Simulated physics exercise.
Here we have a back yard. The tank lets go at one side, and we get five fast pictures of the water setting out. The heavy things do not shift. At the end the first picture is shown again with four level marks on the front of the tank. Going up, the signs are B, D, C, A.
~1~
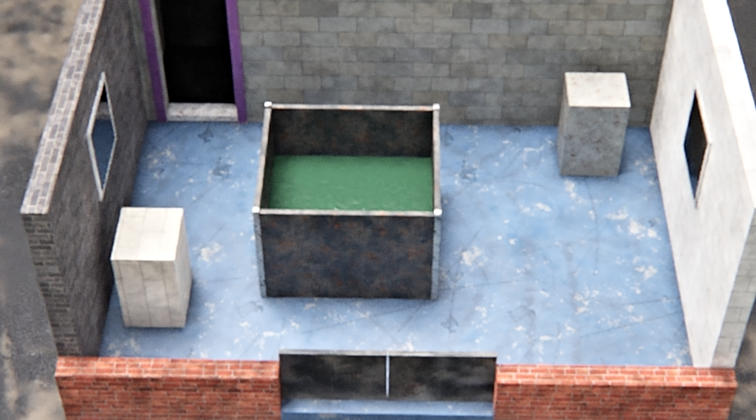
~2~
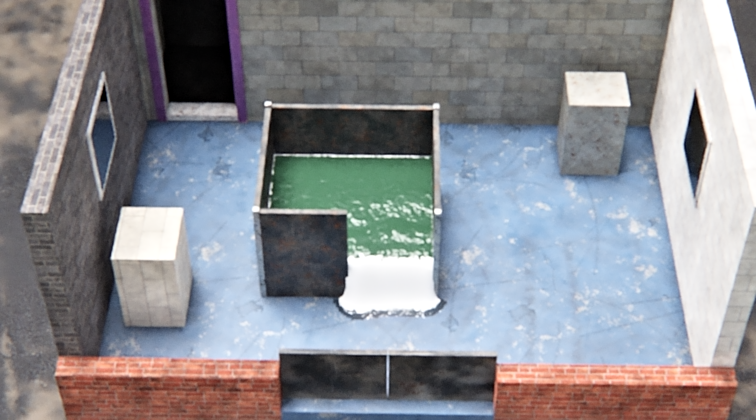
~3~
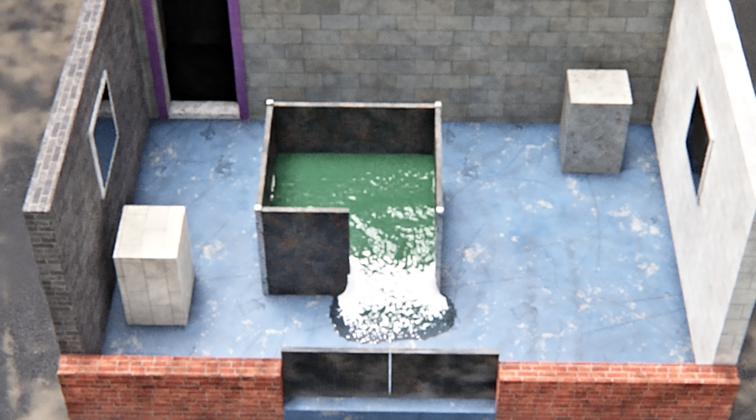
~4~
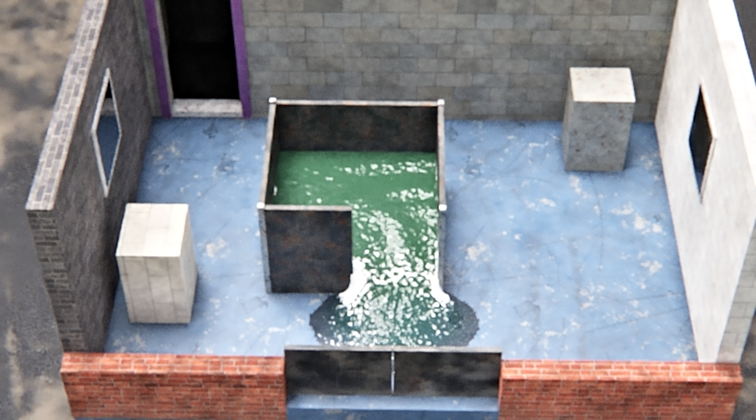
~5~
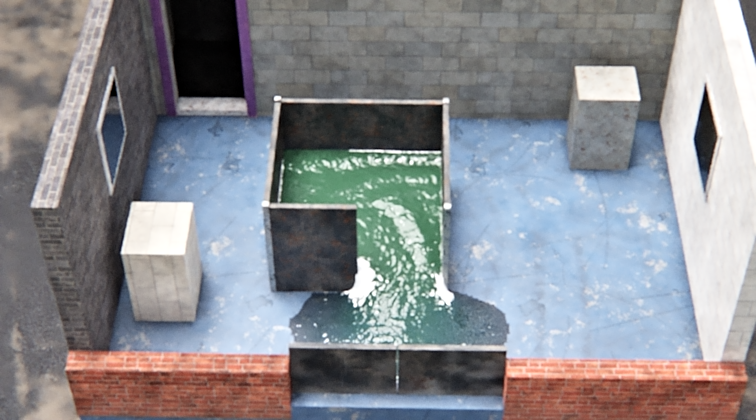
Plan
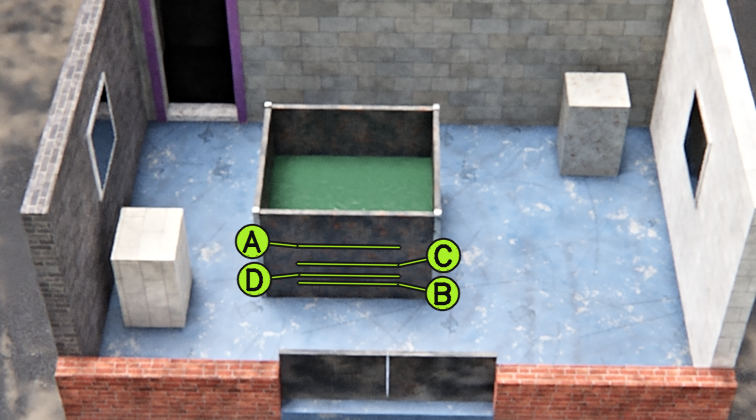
The clip shows a walled yard with a blue floor and a dark tank of still green water; part of the tank's front disappears, and water pours through the gap, foaming white and spreading across the floor near the gate.
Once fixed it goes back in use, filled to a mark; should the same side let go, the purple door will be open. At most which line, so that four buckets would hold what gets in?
C is the one.
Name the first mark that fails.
It is A.
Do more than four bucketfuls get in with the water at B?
No.
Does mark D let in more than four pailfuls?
No, that is safe.
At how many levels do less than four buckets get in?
Three.
On the marked copy, A at (347, 246); B at (348, 283); C at (348, 264); D at (348, 275); from the bottom up B, D, C, A.
If A is chosen, about 9 bucketfuls get in.
If B is chosen, nothing gets over.
If C is chosen, a splash gets over, under a bucket.
If D is chosen, nothing gets over.
